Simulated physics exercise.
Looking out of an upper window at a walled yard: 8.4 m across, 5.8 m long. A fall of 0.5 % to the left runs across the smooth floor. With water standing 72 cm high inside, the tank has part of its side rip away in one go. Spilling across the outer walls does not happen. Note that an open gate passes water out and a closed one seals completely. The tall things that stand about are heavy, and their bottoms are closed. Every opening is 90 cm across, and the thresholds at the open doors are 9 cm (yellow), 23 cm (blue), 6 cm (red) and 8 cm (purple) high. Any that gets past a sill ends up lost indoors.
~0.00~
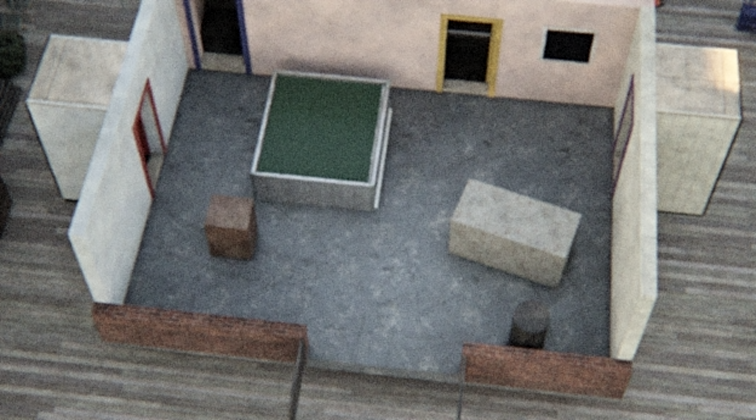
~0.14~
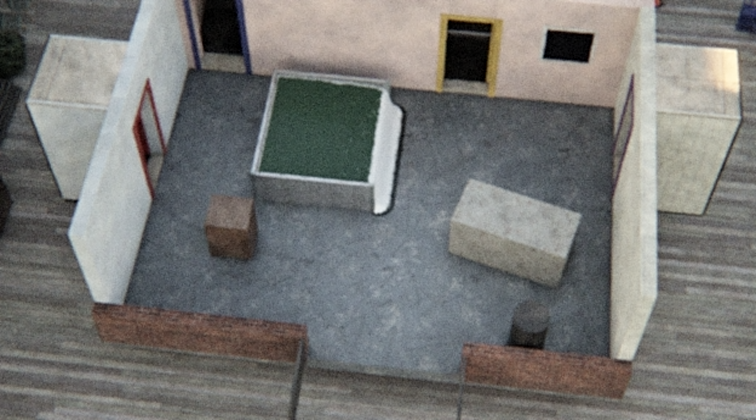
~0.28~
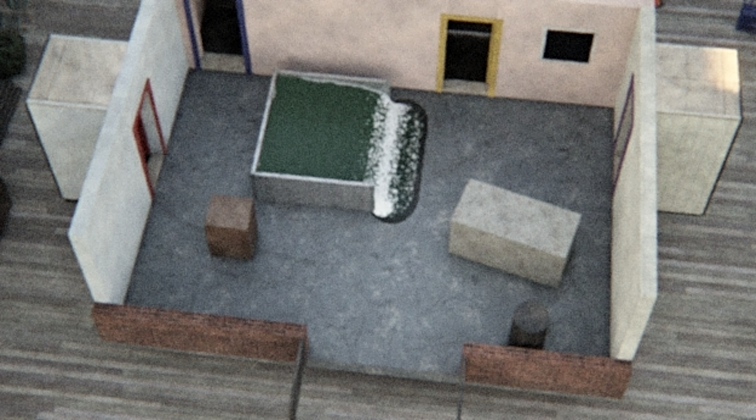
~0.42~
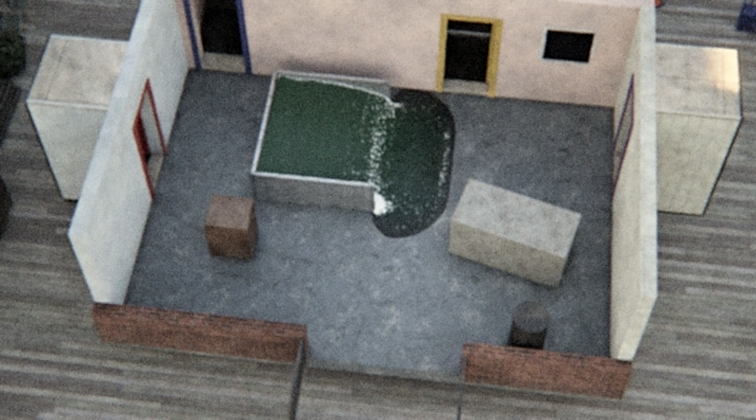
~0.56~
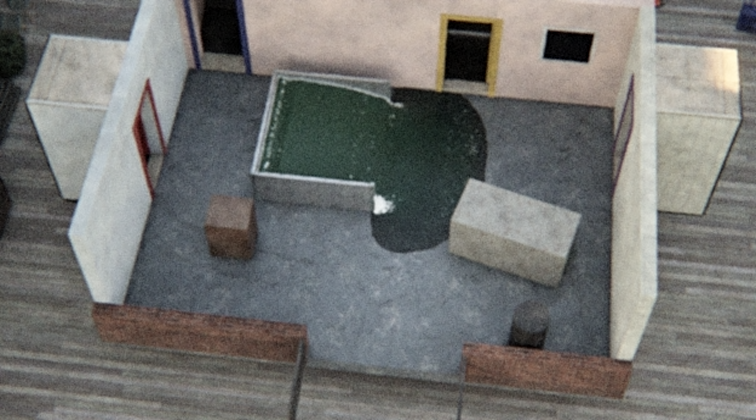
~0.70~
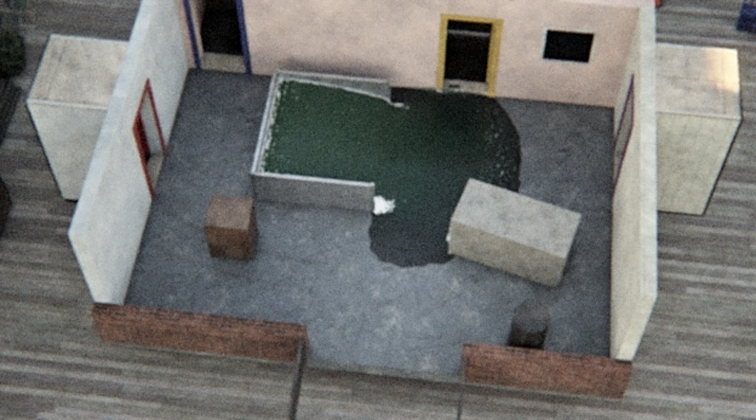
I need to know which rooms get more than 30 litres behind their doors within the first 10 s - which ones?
Here is each one: The yellow door gets more than 30 litres; the blue door does not get more than 30 litres; the red door does not get more than 30 litres; the purple door gets more than 30 litres.
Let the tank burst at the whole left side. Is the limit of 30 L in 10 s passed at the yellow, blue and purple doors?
Door by door - yellow: Within bounds, blue: Out of bounds, purple: Within bounds.
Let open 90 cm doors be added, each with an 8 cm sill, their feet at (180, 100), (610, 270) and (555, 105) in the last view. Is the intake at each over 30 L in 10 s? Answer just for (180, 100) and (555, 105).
Less, more.
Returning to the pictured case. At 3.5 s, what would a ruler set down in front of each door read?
In cm: Yellow 12, blue 0, red 0, purple 28.
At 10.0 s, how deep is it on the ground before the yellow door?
Depth: Approx. 7.5 cm.
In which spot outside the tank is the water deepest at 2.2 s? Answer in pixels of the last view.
Roughly (597, 116).
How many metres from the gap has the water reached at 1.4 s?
I'd put it close to 4.6 m.
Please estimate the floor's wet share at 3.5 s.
Around 55 per cent.
After 1.4 s water covers 35 % of the floor and is deepest (36 cm) near (455, 218); yellow door 16 cm at the sill, 3 L in, blue door not reached, red door not reached, purple door 13 cm at the sill, 15 L in.
After 2.2 s water covers 45 % of the floor and is deepest (45 cm) near (597, 116); yellow door 16 cm at the sill, 25 L in, blue door not reached, red door not reached, purple door 32 cm at the sill, 138 L in.
After 3.5 s water covers 55 % of the floor and is deepest (30 cm) near (597, 123); yellow door 12 cm at the sill, 45 L in, blue door not reached, red door not reached, purple door 28 cm at the sill, 379 L in.
After 6.0 s water covers 60 % of the floor and is deepest (19 cm) near (548, 352); yellow door 12 cm at the sill, 57 L in, blue door not reached, red door not reached, purple door 15 cm at the sill, 516 L in.
After 10.0 s water covers 85 % of the floor and is deepest (16 cm) near (118, 324); yellow door 8 cm at the sill, 68 L in, blue door 4 cm at the sill, 0 L in, red door not reached, purple door 7 cm at the sill, 541 L in.
